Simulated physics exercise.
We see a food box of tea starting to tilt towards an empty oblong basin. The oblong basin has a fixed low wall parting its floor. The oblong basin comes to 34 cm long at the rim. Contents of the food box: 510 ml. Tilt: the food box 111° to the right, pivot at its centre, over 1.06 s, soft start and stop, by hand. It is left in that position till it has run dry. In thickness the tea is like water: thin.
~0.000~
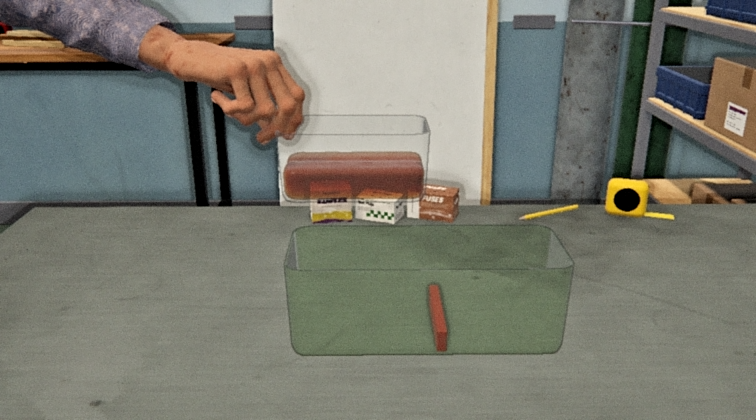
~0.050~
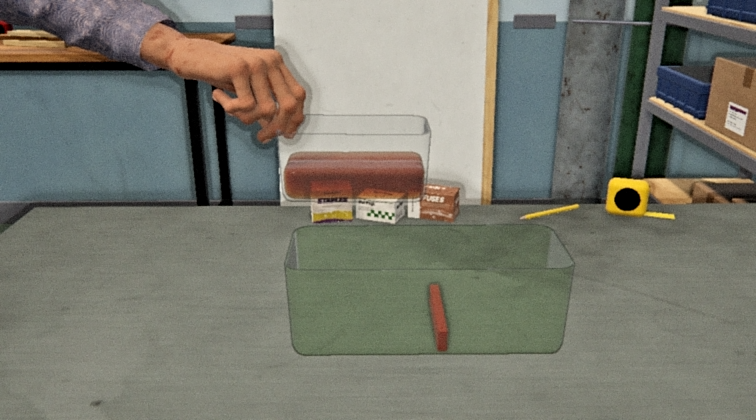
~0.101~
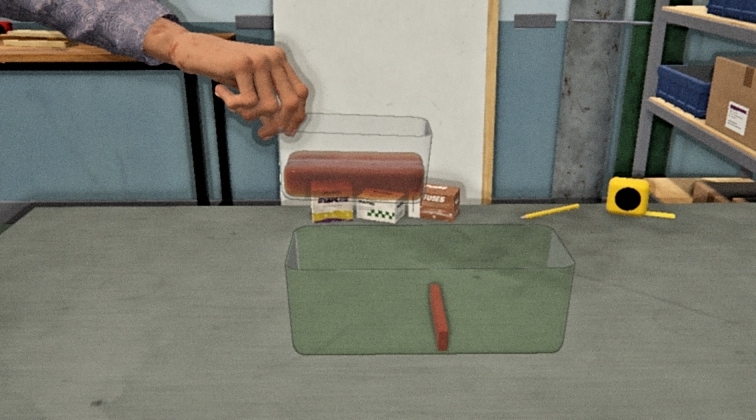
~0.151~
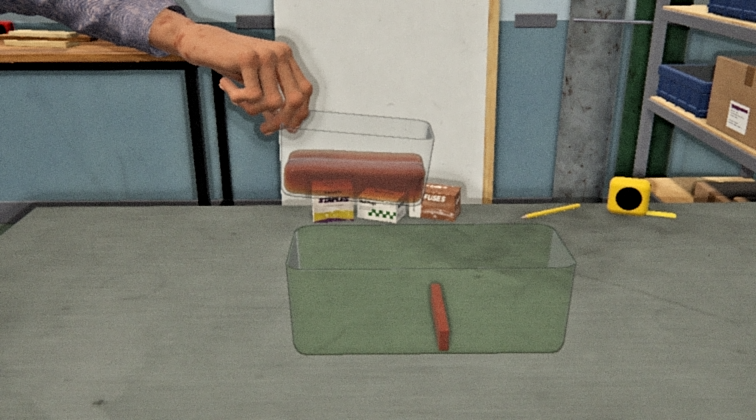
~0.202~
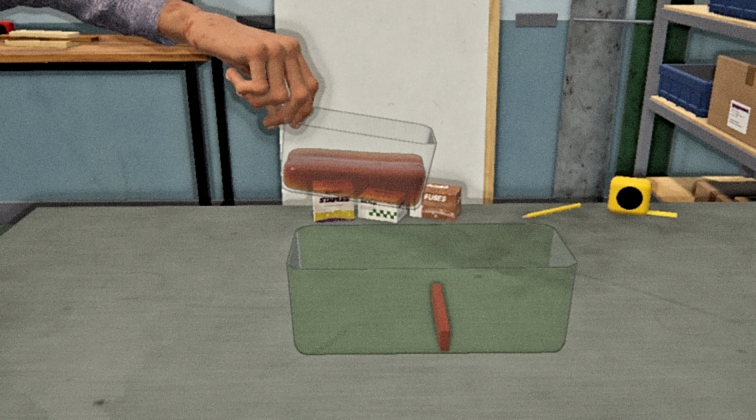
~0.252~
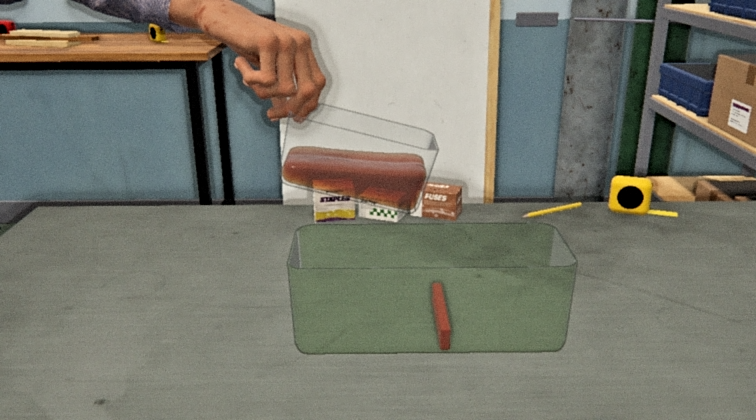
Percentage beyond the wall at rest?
54 per cent.
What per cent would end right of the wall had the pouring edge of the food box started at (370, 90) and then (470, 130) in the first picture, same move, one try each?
10 per cent first, 85 per cent second.
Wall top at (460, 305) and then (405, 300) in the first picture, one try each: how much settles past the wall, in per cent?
35 per cent first, 85 per cent second.
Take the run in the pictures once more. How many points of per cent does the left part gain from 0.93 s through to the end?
Roughly 16 in a hundred.
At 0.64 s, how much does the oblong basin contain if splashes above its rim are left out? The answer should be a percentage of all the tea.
Roughly 16 per cent.
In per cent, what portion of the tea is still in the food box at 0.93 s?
Close to 12 in a hundred.
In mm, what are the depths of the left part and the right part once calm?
10 mm left, 16 mm right.
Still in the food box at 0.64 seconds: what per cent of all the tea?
52 %.
After 0.64 s the tilt is 74° and 52 per cent is still to pour, 0 is left of the wall and 16 right of it.
After 0.93 s the tilt is 107° and 11 per cent is still to pour, 29 is left of the wall and 53 right of it.
After 1.23 s the tilt is 111° and 0 per cent is still to pour, 46 is left of the wall and 54 right of it.
After 1.56 s the tilt is 111° and 0 per cent is still to pour, 45 is left of the wall and 54 right of it.
In the end 45 per cent lies left of the wall, 54 right of it and 0 outside.
